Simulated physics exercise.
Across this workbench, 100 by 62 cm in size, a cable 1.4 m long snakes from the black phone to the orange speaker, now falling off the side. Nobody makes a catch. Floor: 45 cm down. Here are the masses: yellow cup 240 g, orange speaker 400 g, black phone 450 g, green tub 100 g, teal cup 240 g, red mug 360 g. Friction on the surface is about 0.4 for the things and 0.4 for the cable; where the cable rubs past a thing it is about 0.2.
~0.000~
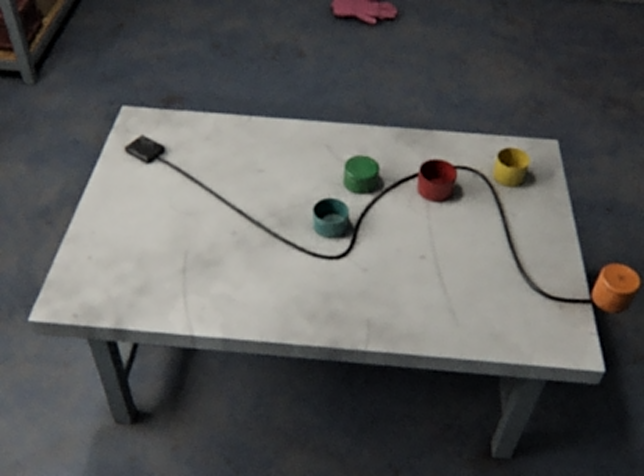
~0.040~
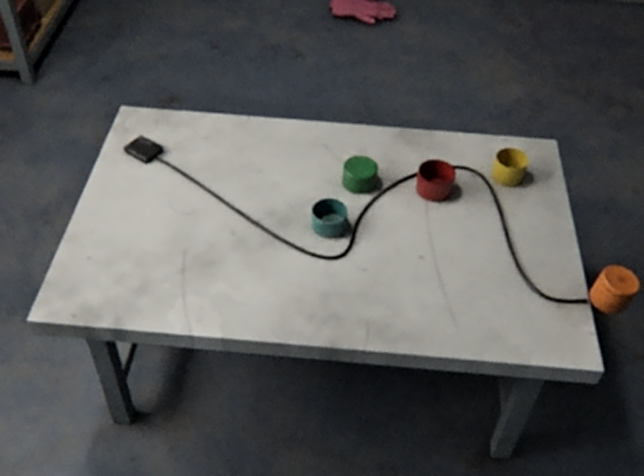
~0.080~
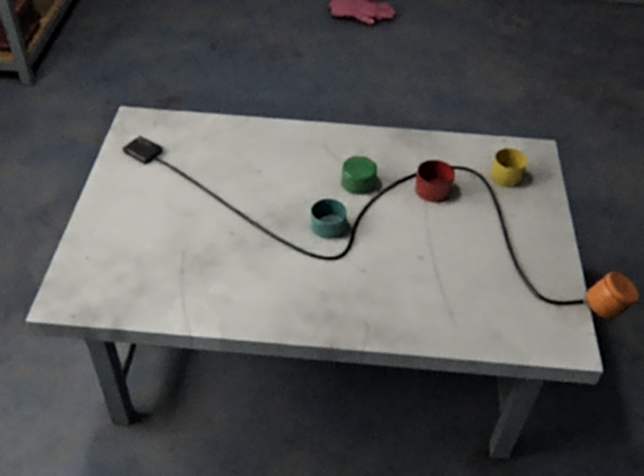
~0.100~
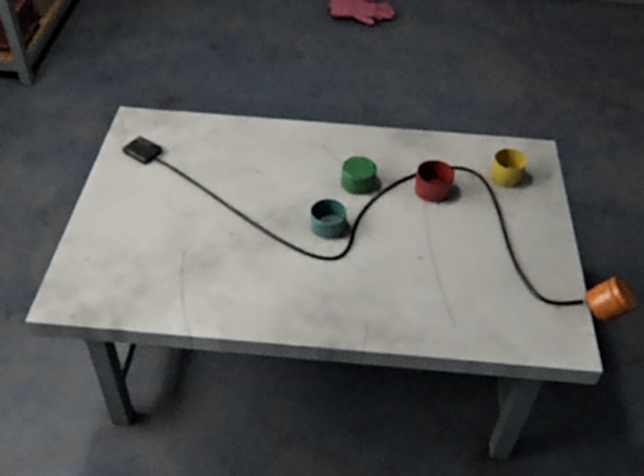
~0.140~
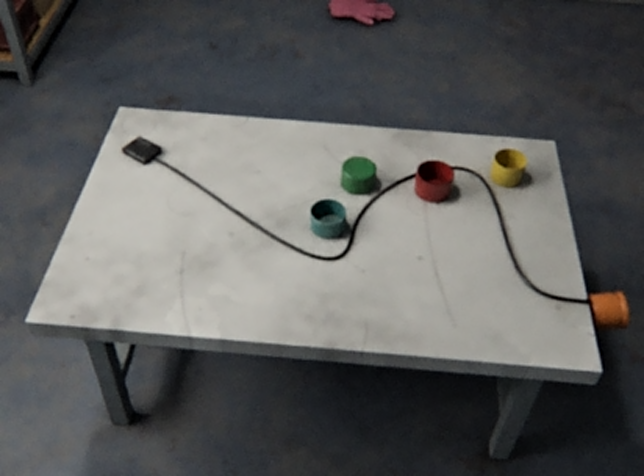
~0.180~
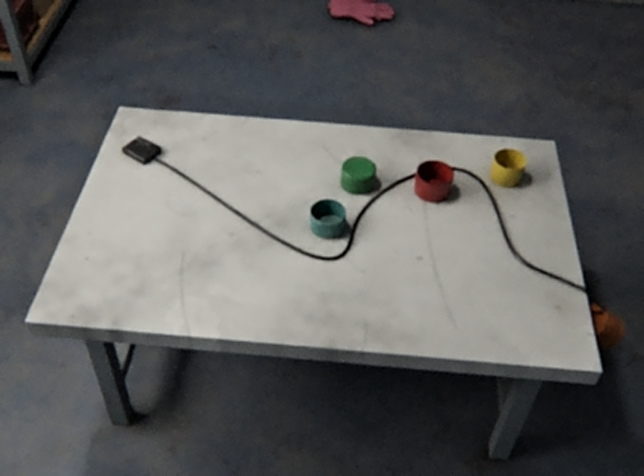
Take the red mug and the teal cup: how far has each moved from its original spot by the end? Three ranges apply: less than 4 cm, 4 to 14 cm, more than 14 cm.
Red mug: Medium displacement, teal cup: Medium displacement.
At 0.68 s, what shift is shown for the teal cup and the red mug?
Approx. shifts - teal cup: 10 cm; red mug: 10 cm.
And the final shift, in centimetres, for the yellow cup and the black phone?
The yellow cup ends up around 0 cm from its start and the black phone around 0 cm.
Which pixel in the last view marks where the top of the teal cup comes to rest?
(327, 173).
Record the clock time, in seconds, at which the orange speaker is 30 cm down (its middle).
At about 0.32 s.
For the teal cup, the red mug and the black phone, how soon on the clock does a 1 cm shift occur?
Teal cup 0.34 s, red mug 0.34 s, black phone not at all.
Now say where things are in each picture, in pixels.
Red mug (438, 171); teal cup (331, 210); cable runs through (527, 279) (488, 181) (382, 193) (306, 251) (205, 188), in the first frame.
Orange speaker (620, 279); cable runs through (526, 279) (381, 193) (204, 188), in the second frame.
Orange speaker (612, 296); cable runs through (525, 279) (380, 193) (203, 188), in the third frame.
Orange speaker (611, 300); cable runs through (525, 279) (380, 194) (203, 188), in the fourth frame.
Orange speaker (607, 312); cable runs through (525, 280) (380, 194) (203, 189), in the fifth frame.
Red mug (435, 172); teal cup (328, 211); cable runs through (548, 274) (484, 185) (380, 194) (304, 252) (203, 188), in the sixth frame.
At 0.4 s, the cable's tail end at (157, 159); teal cup 8 cm off its start, red mug 7 cm off its start, orange speaker over the edge.
At 0.7 s, the cable's tail end at (157, 159); teal cup 11 cm off its start, red mug 9 cm off its start, orange speaker over the edge.
At 0.9 s, the cable's tail end at (157, 159); teal cup 11 cm off its start at (327, 173), red mug 9 cm off its start at (449, 203), orange speaker over the edge.
At 1.2 s, the cable's tail end at (157, 159); teal cup 11 cm off its start, red mug 9 cm off its start, orange speaker over the edge.
At 2.4 s, the cable's tail end at (157, 159); teal cup 11 cm off its start at (327, 173), red mug 9 cm off its start at (449, 203), orange speaker over the edge.
